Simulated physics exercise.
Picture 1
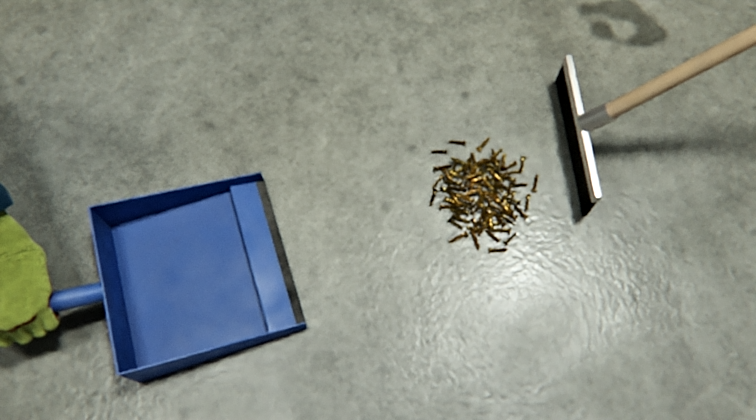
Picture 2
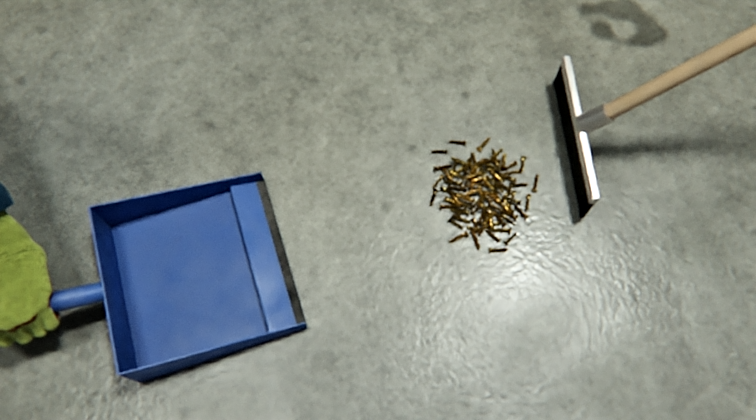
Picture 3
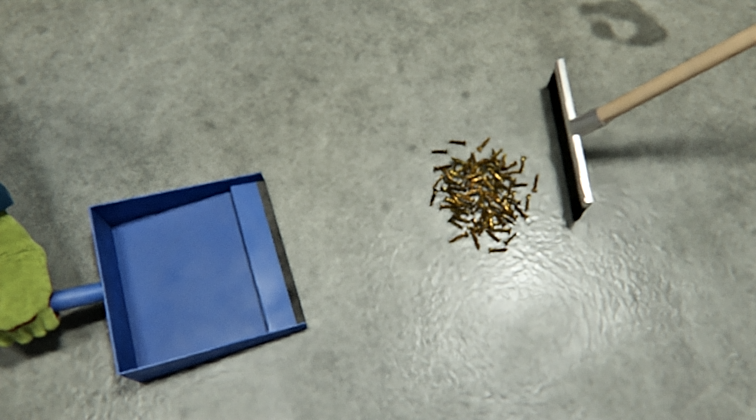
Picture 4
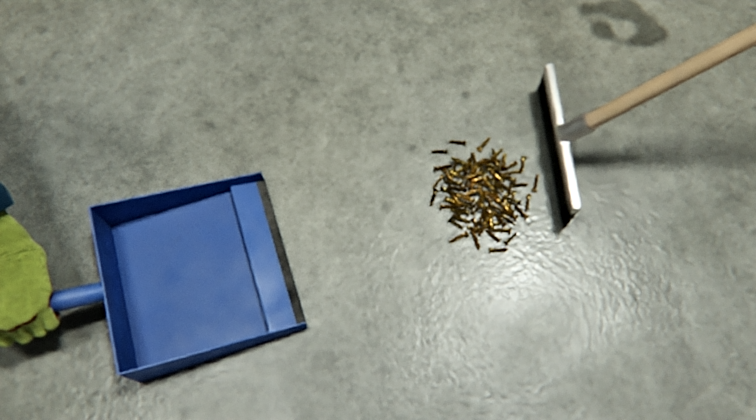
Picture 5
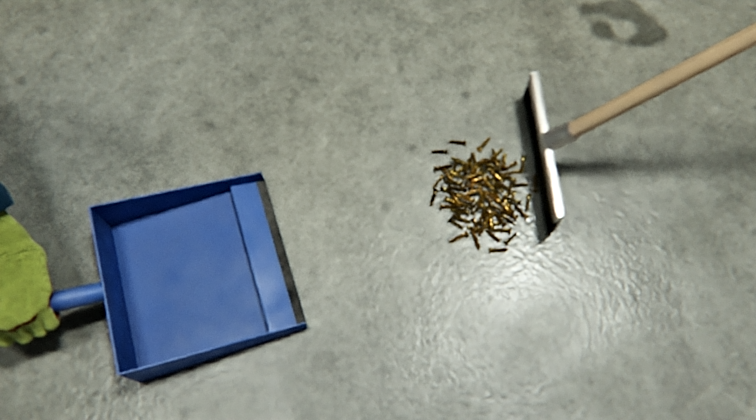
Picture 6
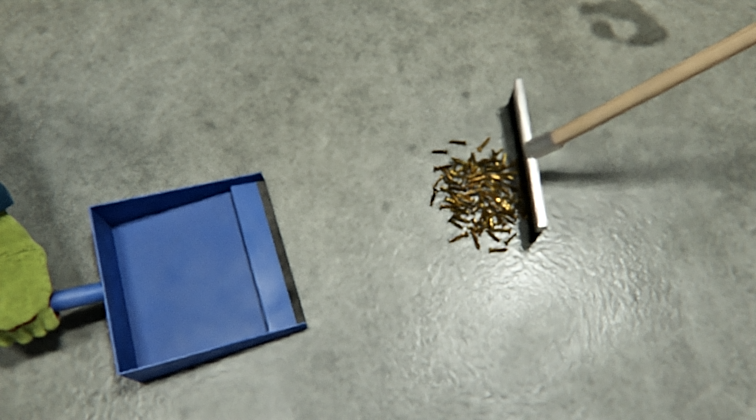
On a grey concrete floor, a squeegee slides left to the edge of a brass-coloured screw pile, a gloved hand gripping a blue dustpan.
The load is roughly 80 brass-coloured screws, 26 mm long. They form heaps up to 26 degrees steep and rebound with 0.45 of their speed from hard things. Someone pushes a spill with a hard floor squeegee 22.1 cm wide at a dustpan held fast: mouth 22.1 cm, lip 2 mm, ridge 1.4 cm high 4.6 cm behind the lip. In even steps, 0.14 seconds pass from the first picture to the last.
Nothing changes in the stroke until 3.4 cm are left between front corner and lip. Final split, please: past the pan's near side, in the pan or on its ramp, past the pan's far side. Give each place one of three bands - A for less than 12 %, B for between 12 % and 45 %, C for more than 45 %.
Near side, band A; pan, band B; far side, band A.
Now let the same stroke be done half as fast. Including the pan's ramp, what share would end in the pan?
In that case roughly 0 percent.
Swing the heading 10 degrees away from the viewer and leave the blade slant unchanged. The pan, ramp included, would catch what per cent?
Under that change, roughly 20 in a hundred.
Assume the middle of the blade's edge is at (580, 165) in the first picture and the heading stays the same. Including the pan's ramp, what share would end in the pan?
About 15 per cent.
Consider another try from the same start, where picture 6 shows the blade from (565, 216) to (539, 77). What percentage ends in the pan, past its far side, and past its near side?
Per cent by place - pan 0, far side 5, near side 5.
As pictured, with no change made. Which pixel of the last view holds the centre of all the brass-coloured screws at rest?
Resting centre estimate: Around (294, 255).
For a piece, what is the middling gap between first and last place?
Median: Approx. 28 cm.
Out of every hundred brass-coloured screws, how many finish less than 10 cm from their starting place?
About 0 percent.
Then, 0.16 s after the last picture, middle of the blade 20 cm from the lip; 0 % over the lip, far side 0 %, near side 0 %.
Then, 0.27 s after the last picture, middle of the blade 10 cm from the lip; 0 % over the lip, far side 0 %, near side 0 %.
Then, 0.51 s after the last picture, middle of the blade 6 cm from the lip; 25 % over the lip, far side 5 %, near side 5 %.
In the end, near side 5 %, pan 25 %, far side 5 %, in front of the lip or behind the blade 65 %.
